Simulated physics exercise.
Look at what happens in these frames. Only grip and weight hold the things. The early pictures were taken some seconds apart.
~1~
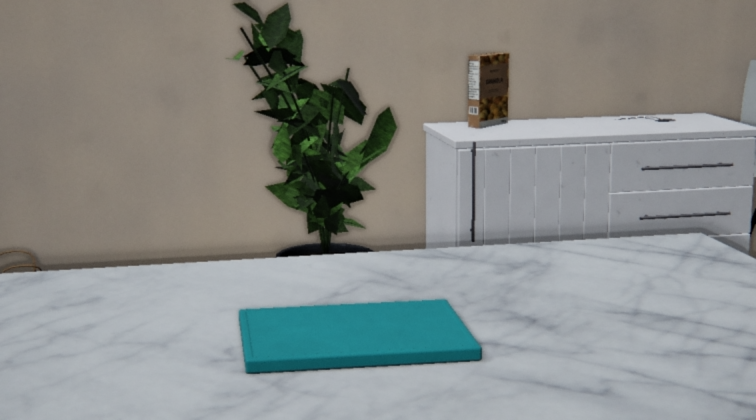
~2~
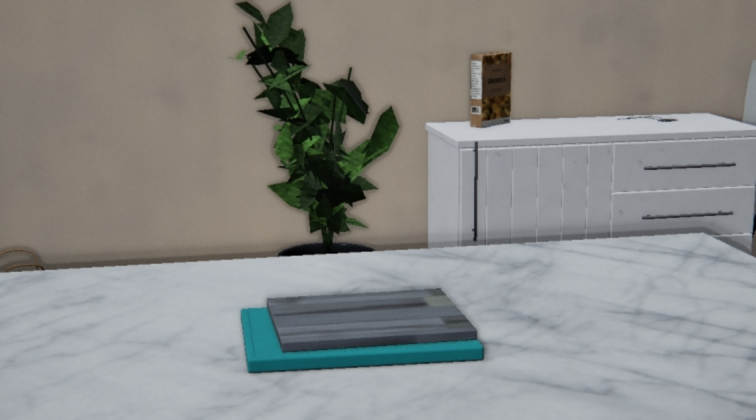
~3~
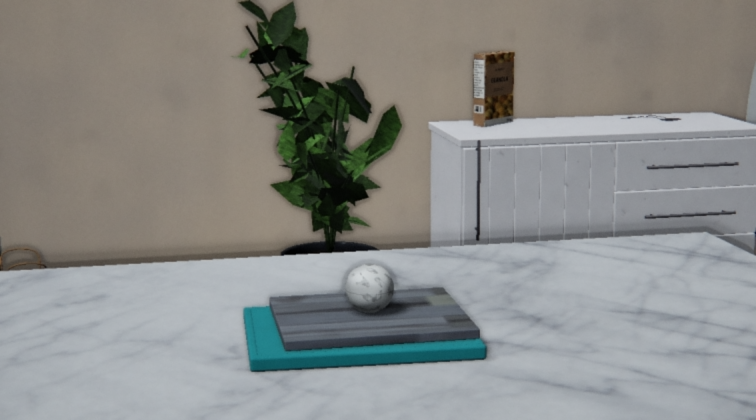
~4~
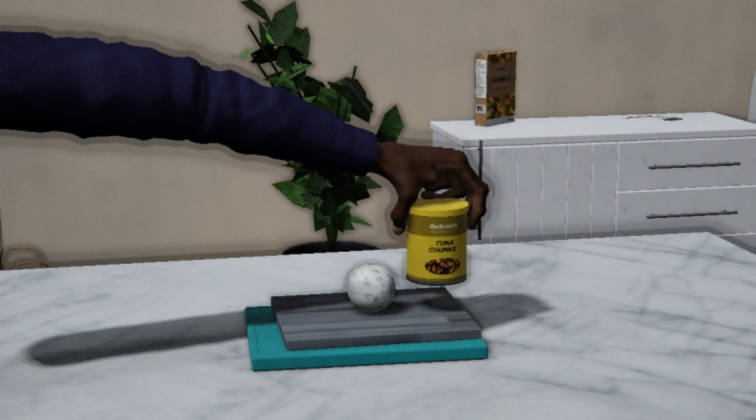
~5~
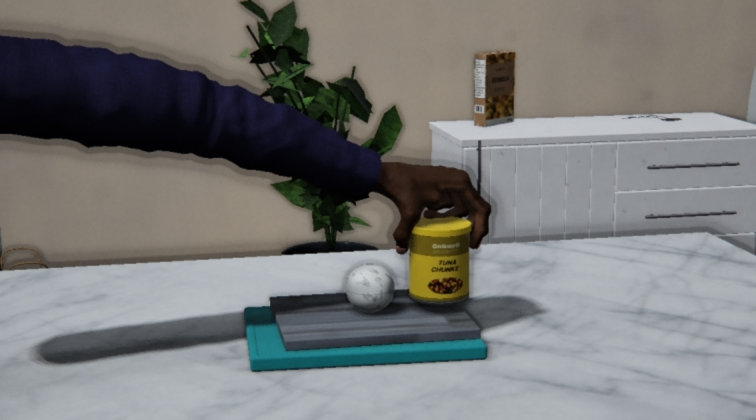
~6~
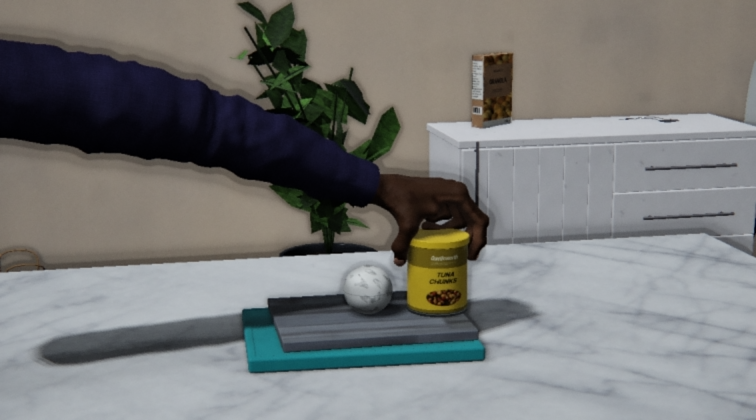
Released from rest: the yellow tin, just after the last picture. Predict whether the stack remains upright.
Prediction: The stack remains upright.
Then, 0.50 s after the last picture, nothing has stirred.
Then, 1.00 s after the last picture, yellow tin resting near (437, 272).
At rest, all 4 in place. Seen from the same camera at the end, yellow tin near (437, 272). The pile stays up.
